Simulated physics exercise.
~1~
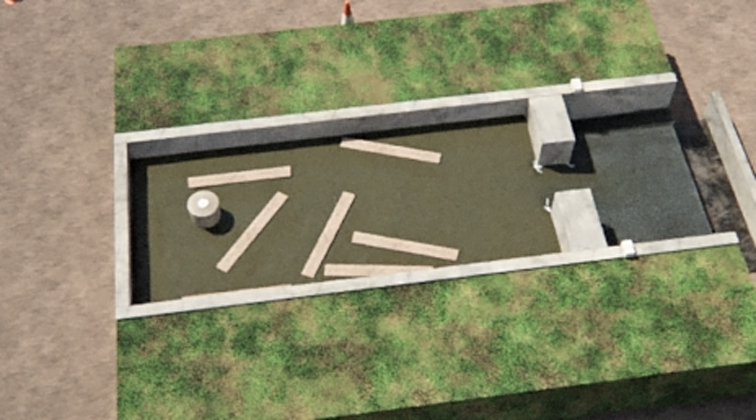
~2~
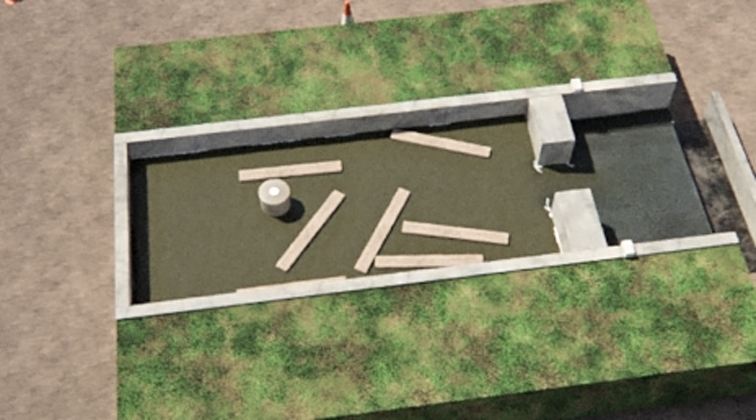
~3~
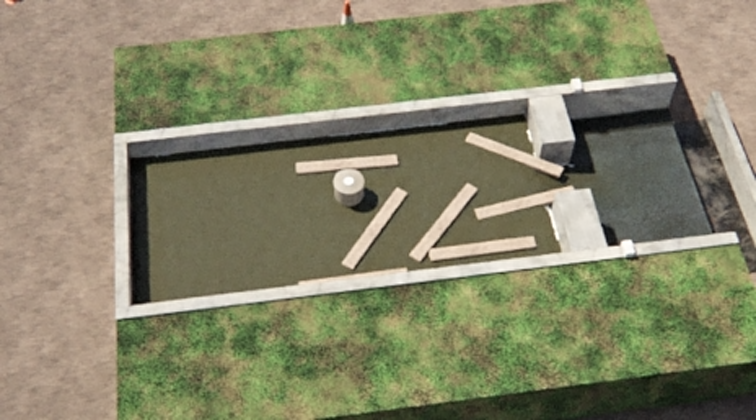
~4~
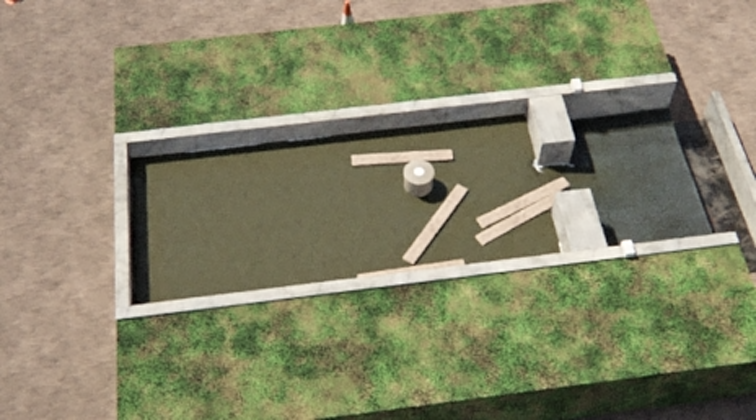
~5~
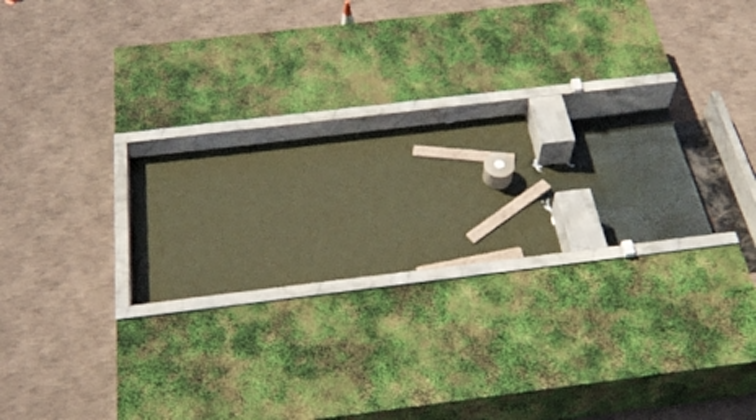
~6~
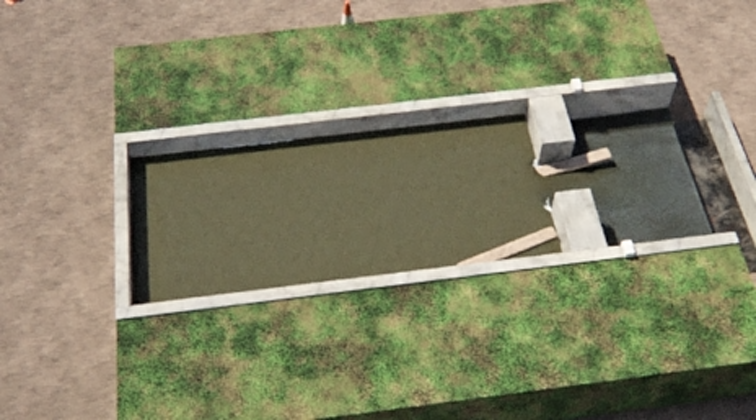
At first, several pale planks and one round tub float spread out across the left and middle of a walled ditch of murky water, with grass on both sides. Everything drifts steadily to the right, toward a gap between two concrete blocks. The leading planks reach the blocks, turn at the opening and pass out of sight, while the tub follows behind. Next the tub closes in on the gap, touching a plank, with another slanting plank just below it. In the end the tub is gone, one plank lies just past the upper block, and another rests against the lower block.
